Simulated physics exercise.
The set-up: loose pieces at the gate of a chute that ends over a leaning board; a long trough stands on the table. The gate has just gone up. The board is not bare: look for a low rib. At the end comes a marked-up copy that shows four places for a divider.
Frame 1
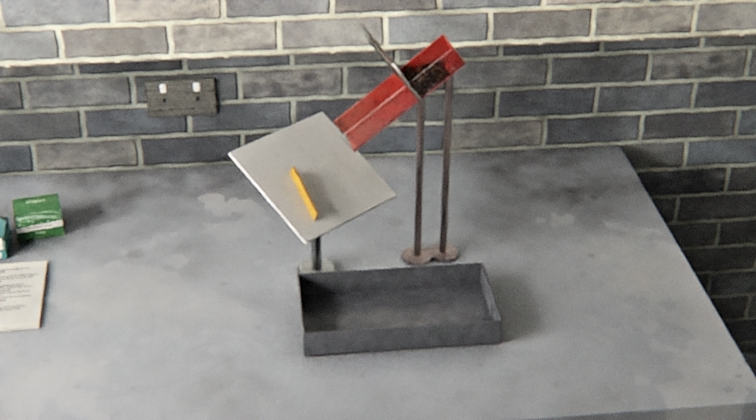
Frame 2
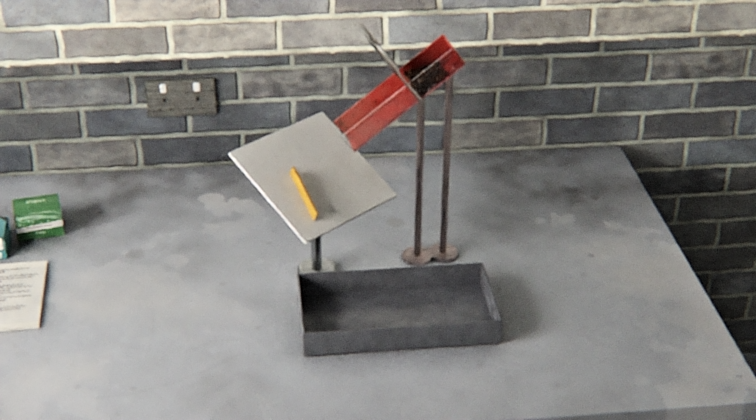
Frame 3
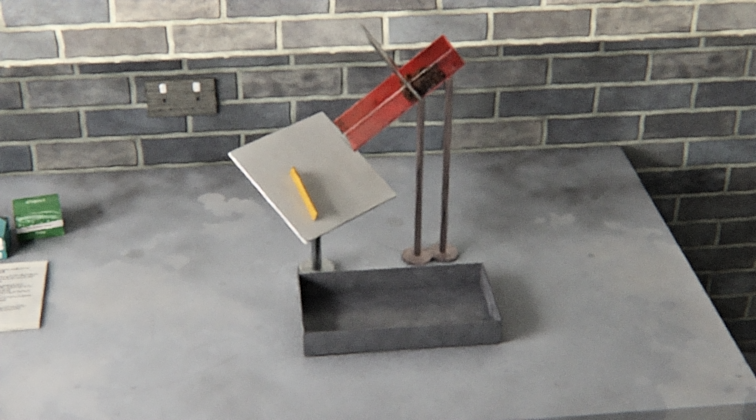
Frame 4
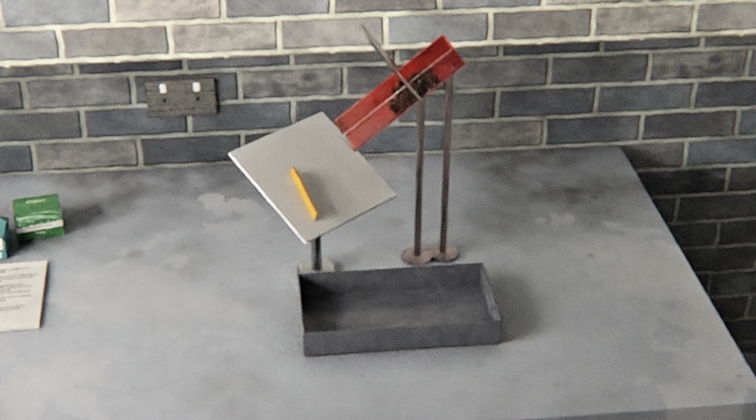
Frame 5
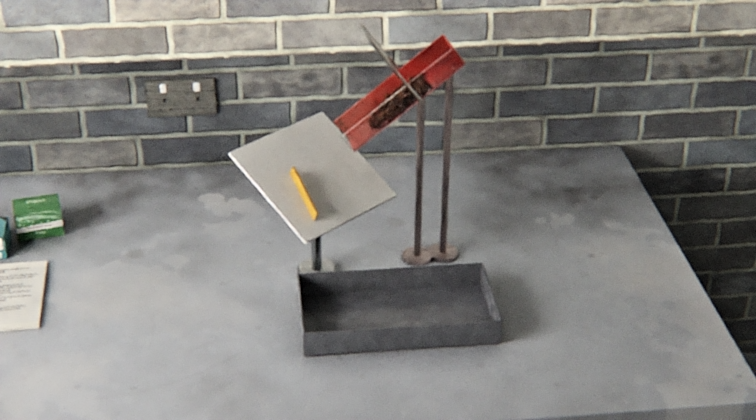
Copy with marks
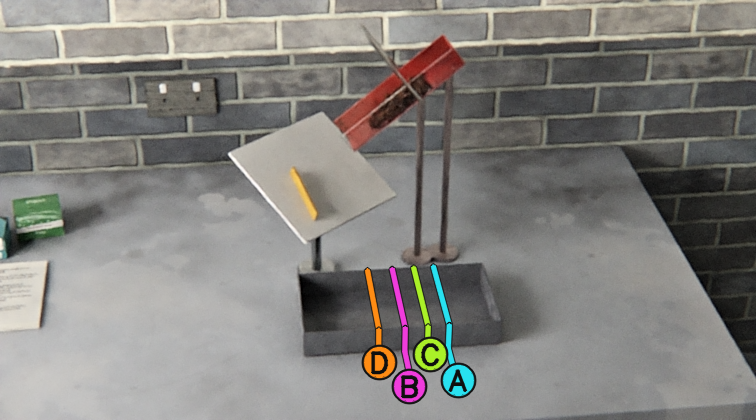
On a grey table, small dark pieces slide down a sloping red chute toward a tilted board.
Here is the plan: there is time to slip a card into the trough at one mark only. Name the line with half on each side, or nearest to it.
It is D.
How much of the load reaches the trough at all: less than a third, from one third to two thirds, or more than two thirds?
About that: More than two thirds.
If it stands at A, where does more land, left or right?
Left.
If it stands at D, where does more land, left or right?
More lands on the left.
On the marked copy, line A crosses the front rim at (449, 324); line B crosses the front rim at (405, 327); line C crosses the front rim at (428, 325); line D crosses the front rim at (378, 328).
With A, of what is caught, nearly all on the left of the divider, a stray few on the right.
With B, of what is caught, nearly all on the left of the divider, a small part on the right.
With C, of what is caught, nearly all on the left of the divider, a small part on the right.
With D, of what is caught, about two thirds on the left of the divider, about a quarter on the right.
